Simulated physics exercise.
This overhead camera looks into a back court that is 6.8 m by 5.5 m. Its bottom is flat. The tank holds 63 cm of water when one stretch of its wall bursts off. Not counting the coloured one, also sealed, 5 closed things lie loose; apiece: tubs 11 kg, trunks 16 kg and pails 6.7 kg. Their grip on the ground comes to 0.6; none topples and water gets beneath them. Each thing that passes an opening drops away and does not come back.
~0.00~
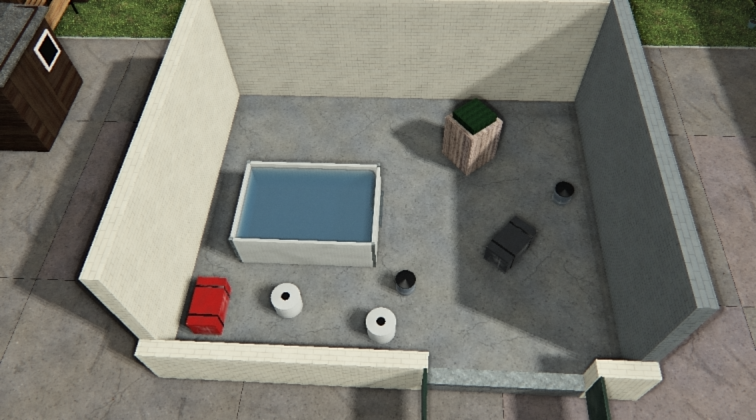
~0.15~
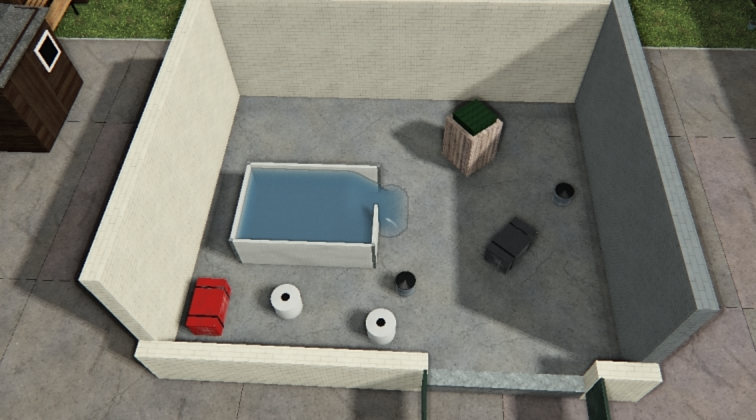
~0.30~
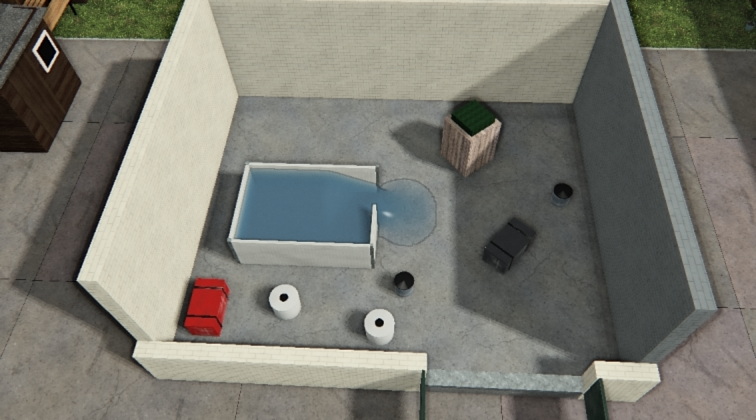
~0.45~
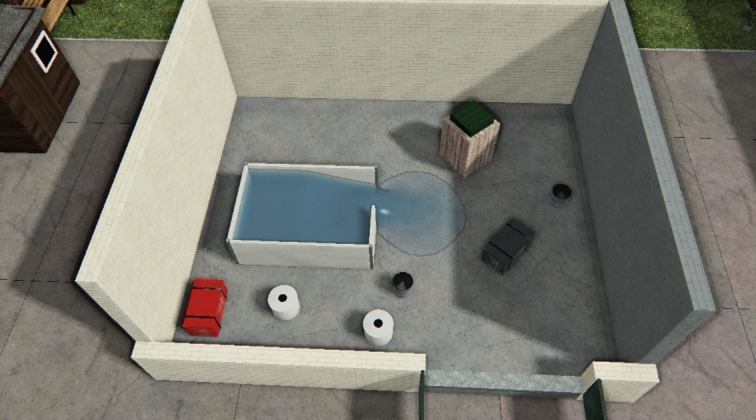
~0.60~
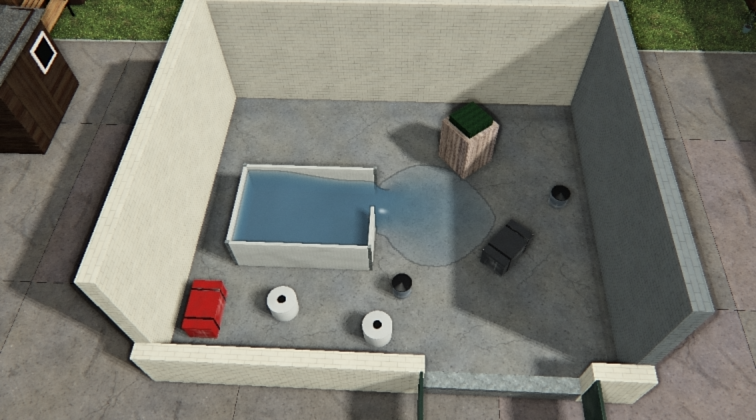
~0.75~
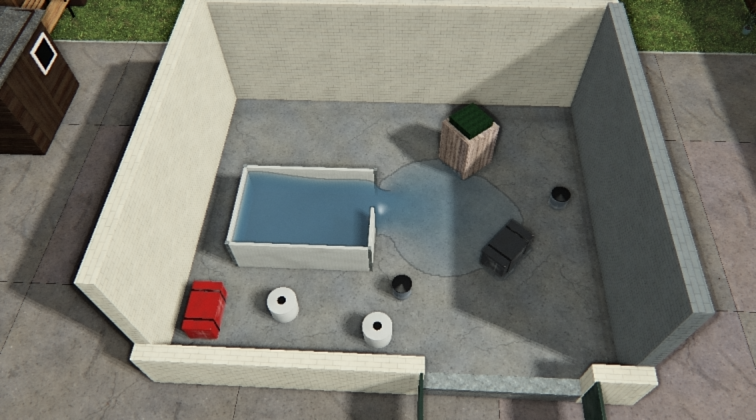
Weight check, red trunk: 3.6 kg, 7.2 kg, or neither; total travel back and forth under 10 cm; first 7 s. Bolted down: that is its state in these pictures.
Ballast needed: The lesser.
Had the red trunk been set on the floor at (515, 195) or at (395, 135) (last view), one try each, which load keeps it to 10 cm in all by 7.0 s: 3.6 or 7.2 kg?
First spot: No mass works; second spot: No mass works.
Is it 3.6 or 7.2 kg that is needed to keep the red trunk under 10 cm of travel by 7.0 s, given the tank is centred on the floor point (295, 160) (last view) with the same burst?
Then the lighter mass suffices.
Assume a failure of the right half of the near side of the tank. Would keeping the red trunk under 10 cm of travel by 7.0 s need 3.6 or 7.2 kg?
So both picks fail.
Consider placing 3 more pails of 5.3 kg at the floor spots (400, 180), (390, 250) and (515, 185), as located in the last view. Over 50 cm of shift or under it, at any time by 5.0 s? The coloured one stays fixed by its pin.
Beyond it, within it, beyond it.
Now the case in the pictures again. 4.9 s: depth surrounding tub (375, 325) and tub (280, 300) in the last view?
Around 0 cm and 0 cm.
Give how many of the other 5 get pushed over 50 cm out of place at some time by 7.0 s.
The total is 2.
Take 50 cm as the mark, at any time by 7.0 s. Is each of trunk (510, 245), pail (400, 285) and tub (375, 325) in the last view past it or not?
Above, below, below.
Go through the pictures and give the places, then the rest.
The red trunk at (206, 301) rests on the ground; water covers 3.3 m2; 0 of 6 have shifted, in the first picture.
The red trunk at (206, 302), on the bottom; water covers 3.8 m2; 0 of 6 have shifted, in the second picture.
The red trunk at (205, 302) rests on the ground; water covers 4.5 m2; 0 of 6 have shifted, in the third picture.
The red trunk at (203, 303) rests on the ground; water covers 5.4 m2; 0 of 6 have shifted, in the fourth picture.
The red trunk at (202, 304) rests on the ground; 6.5 m2 under water; 0 of 6 have shifted, in the fifth picture.
The red trunk at (202, 305) rests on the ground; water covers 7.6 m2; 0 of 6 have shifted, in the sixth picture.
After 1.4 s the red trunk would be 0 cm from its start with 3.6 kg and 0 cm from its start with 7.2 kg; 0 cm of water round it then.
After 3.1 s the red trunk would be 0 cm from its start with 3.6 kg and 0 cm from its start with 7.2 kg; 0 cm of water round it then.
After 4.9 s the red trunk would be 0 cm from its start with 3.6 kg and 0 cm from its start with 7.2 kg; 0 cm of water round it then.
After 7.0 s the red trunk would be 0 cm from its start with 3.6 kg and 0 cm from its start with 7.2 kg; 0 cm of water round it then.
